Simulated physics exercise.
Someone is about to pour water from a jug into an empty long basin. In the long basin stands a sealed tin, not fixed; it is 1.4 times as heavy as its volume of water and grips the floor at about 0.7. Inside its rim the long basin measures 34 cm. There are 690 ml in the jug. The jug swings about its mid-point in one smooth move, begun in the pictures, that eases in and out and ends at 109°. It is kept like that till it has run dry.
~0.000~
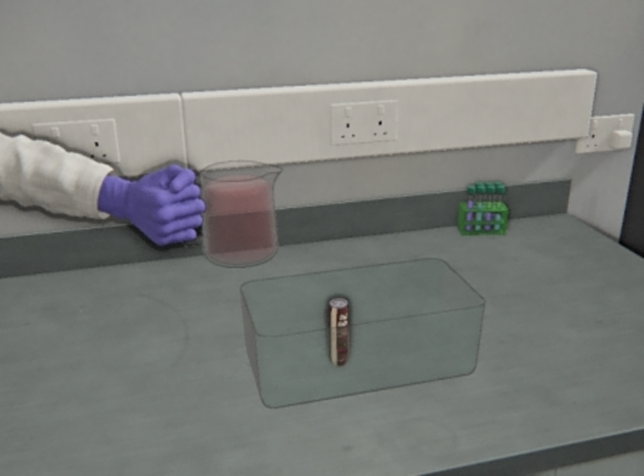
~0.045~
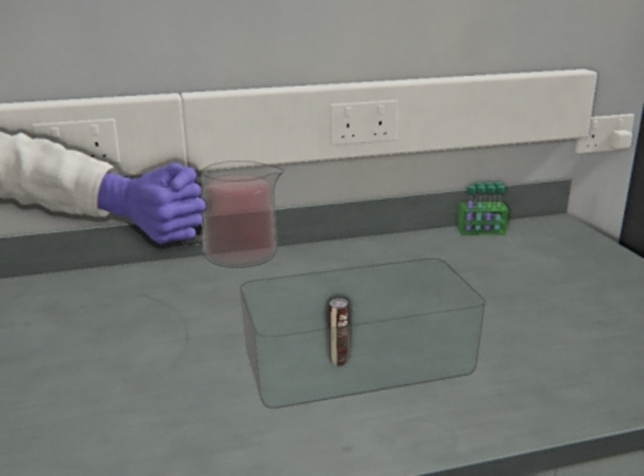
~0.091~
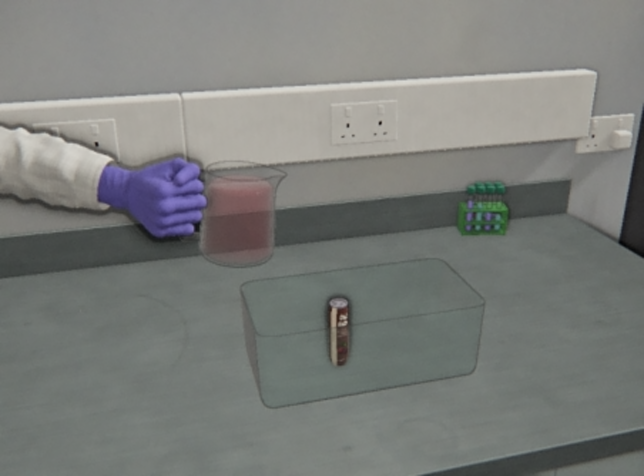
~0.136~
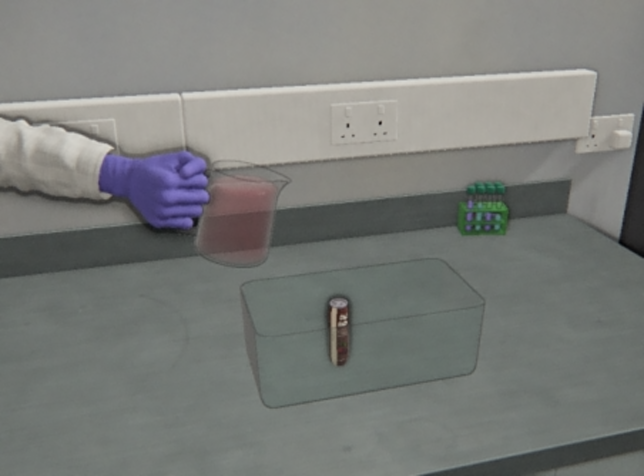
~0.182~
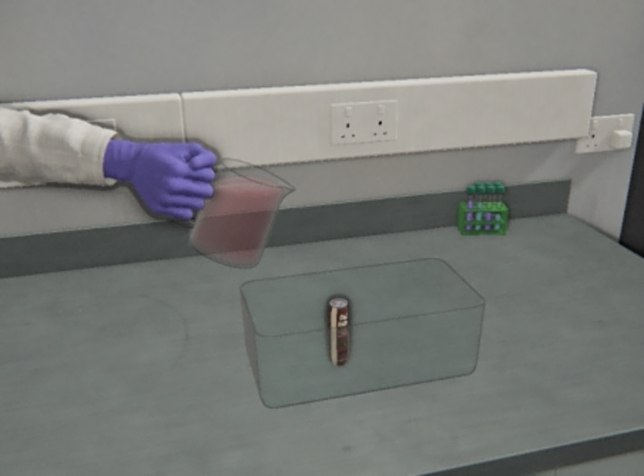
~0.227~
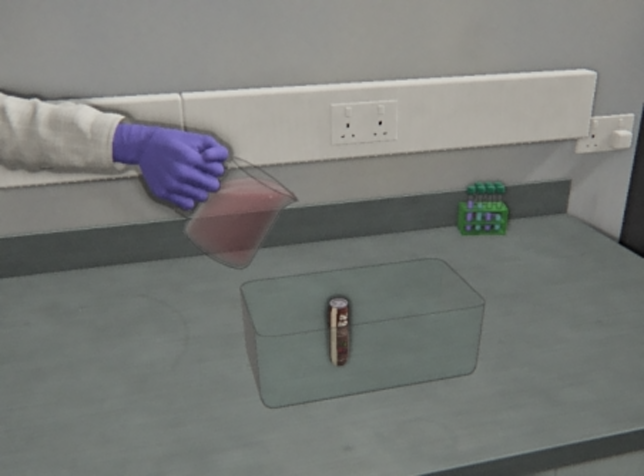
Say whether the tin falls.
It falls.
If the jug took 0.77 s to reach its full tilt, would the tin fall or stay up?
Then it falls.
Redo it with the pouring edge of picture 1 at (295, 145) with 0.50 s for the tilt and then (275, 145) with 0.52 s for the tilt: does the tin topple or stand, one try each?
First it stays up; then it falls.
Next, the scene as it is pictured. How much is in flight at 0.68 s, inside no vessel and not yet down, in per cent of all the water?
Near 18 in a hundred.
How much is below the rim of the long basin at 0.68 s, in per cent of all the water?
Some 64 per cent.
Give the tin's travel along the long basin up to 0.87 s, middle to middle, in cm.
Some 9 cm.
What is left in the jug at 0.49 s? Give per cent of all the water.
About 60 per cent.
After 0.49 s the tilt is 101° and 60 per cent is still to pour; the tin stands where it began.
After 0.68 s the tilt is 109° and 17 per cent is still to pour; the tin stands 2 cm from where it began.
After 0.87 s the tilt is 109° and 4 per cent is still to pour; the tin leans 39°.
After 1.09 s the tilt is 109° and 0 per cent is still to pour; the tin lies on its side.
In the end the tin lies on its side.
